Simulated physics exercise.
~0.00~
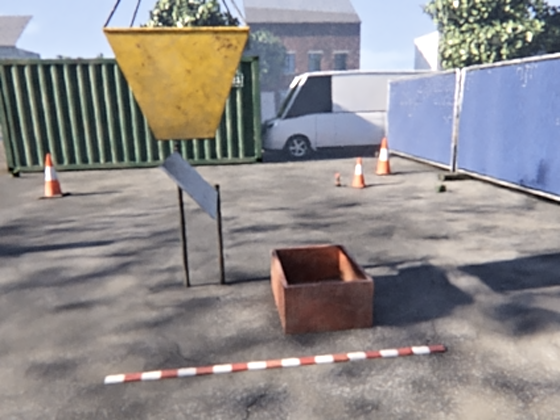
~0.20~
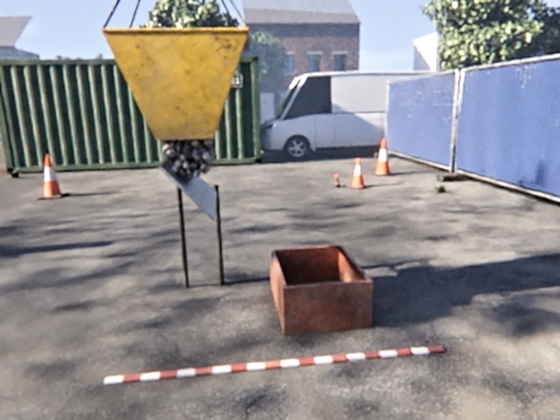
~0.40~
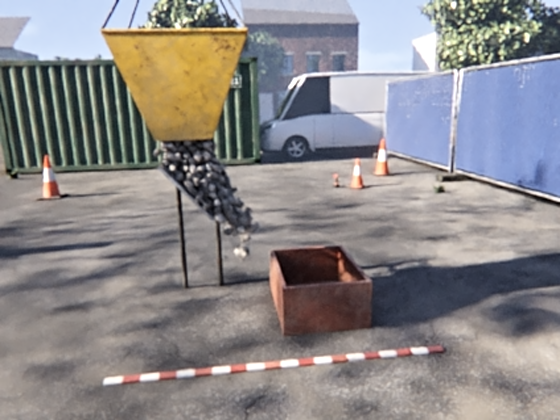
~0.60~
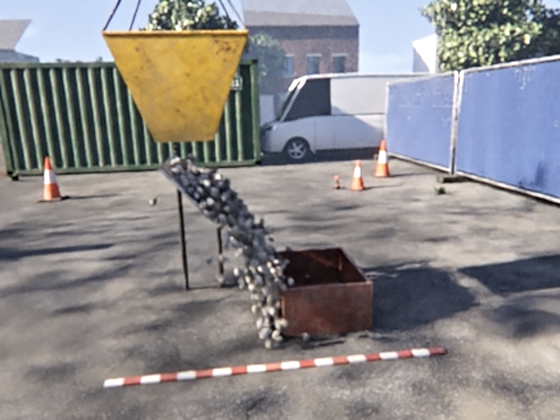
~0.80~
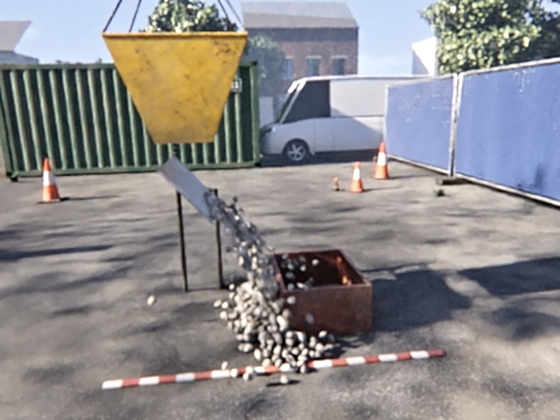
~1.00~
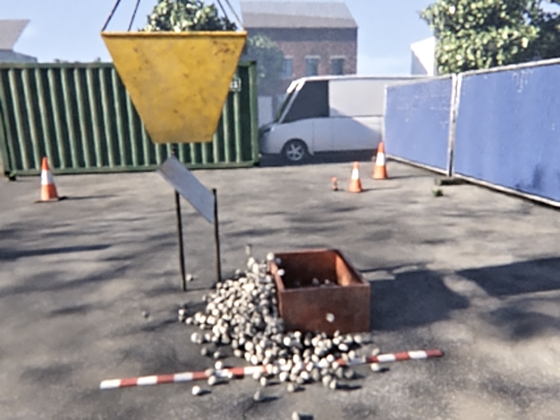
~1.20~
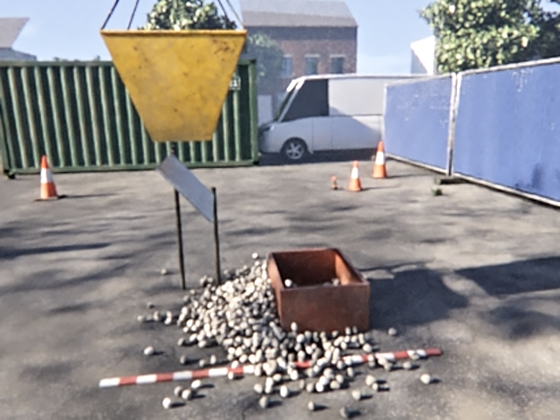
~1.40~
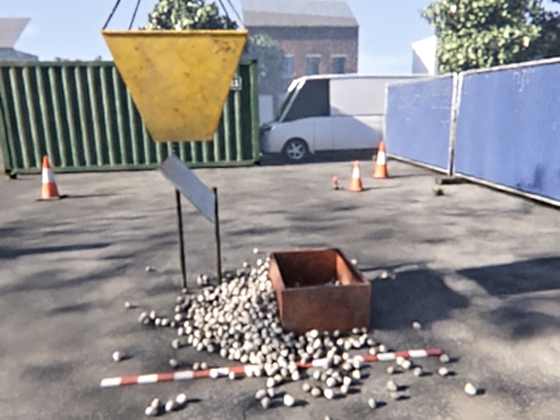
In a paved yard, stones drop from a yellow skip, slide down and mostly miss the bin.
